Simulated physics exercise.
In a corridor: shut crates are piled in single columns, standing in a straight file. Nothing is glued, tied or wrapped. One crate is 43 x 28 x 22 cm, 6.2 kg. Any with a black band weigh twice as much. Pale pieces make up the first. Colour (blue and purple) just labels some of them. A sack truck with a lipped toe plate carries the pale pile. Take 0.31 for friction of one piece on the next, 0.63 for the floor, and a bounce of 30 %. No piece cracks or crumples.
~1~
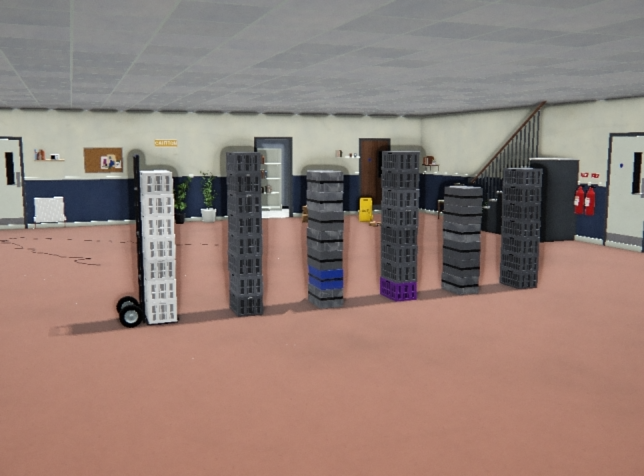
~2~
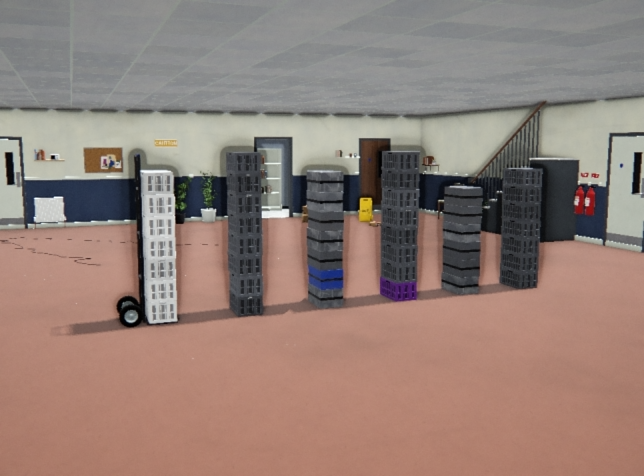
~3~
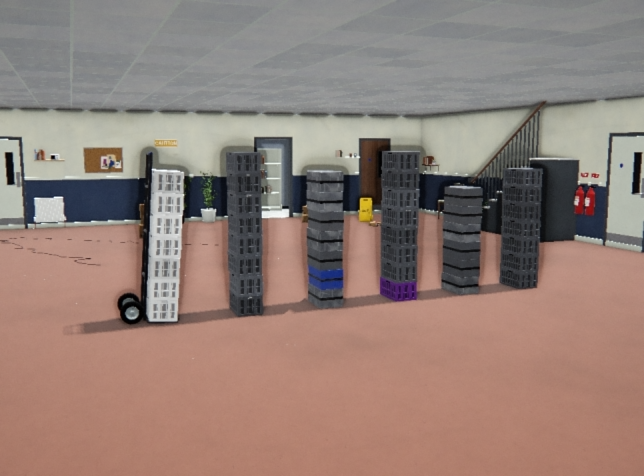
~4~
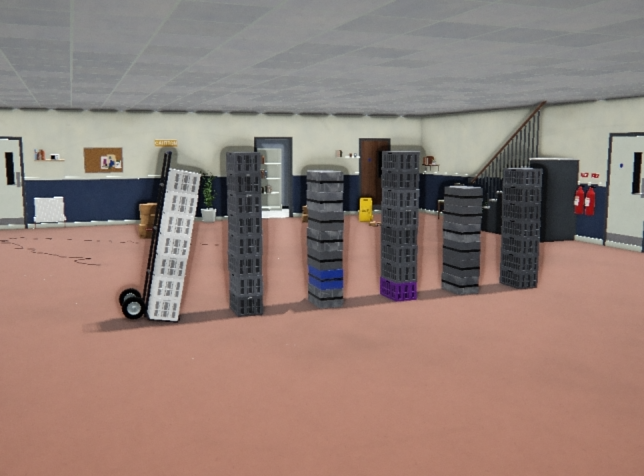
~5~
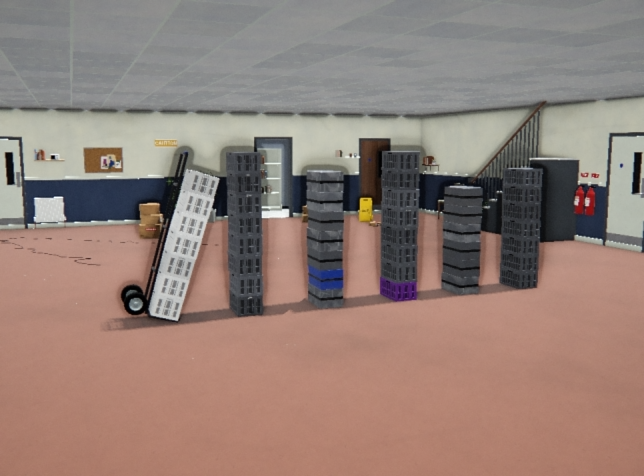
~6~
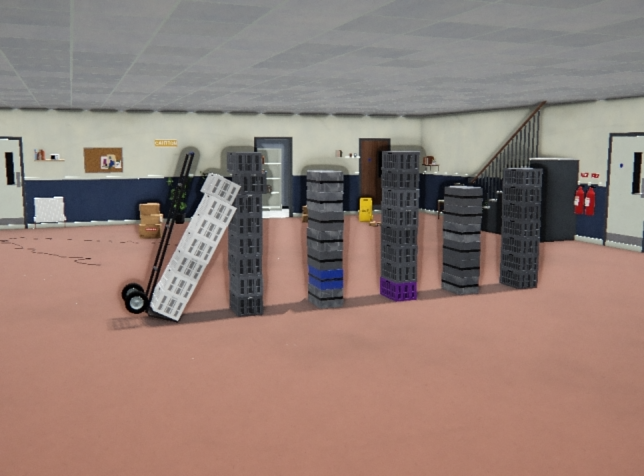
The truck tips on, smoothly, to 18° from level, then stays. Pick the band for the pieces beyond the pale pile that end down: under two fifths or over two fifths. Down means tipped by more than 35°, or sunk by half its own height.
The part is upwards of two fifths.
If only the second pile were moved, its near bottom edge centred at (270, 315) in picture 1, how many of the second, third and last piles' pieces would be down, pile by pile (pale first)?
Then second 7, third 6, last 6.
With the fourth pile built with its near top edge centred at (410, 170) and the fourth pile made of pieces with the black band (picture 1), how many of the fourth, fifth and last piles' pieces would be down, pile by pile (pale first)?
In that case fourth 7, fifth 5, last 6.
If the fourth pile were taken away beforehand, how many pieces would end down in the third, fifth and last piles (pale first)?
In that case third 6, fifth 5, last 0.
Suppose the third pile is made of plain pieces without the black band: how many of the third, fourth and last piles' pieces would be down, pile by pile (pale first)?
In that case third 6, fourth 7, last 6.
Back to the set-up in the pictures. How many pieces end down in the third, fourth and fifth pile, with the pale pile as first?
Third 7, fourth 8, fifth 6.
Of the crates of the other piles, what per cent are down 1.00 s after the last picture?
By then 20 per cent.
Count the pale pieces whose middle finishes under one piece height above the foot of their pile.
3 pale pieces.
Then, 1.00 s later than the last frame, 7 of the pale pile down; 7 of the 36 other crates down; blue crate tilted 4°.
Then, 2.12 s later than the last frame, 7 of the pale pile down; 22 of the 36 other crates down; blue crate tilted 49°, 15 cm lower; purple crate tilted 42°.
When it is over, 7 of the pale pile down; 34 of the 36 other crates down; blue crate tilted 48°, 15 cm lower; purple crate tilted 41°. That is 94 per cent. In pixels of the last frame, middles, blue crate near (359, 287), purple crate near (408, 282).
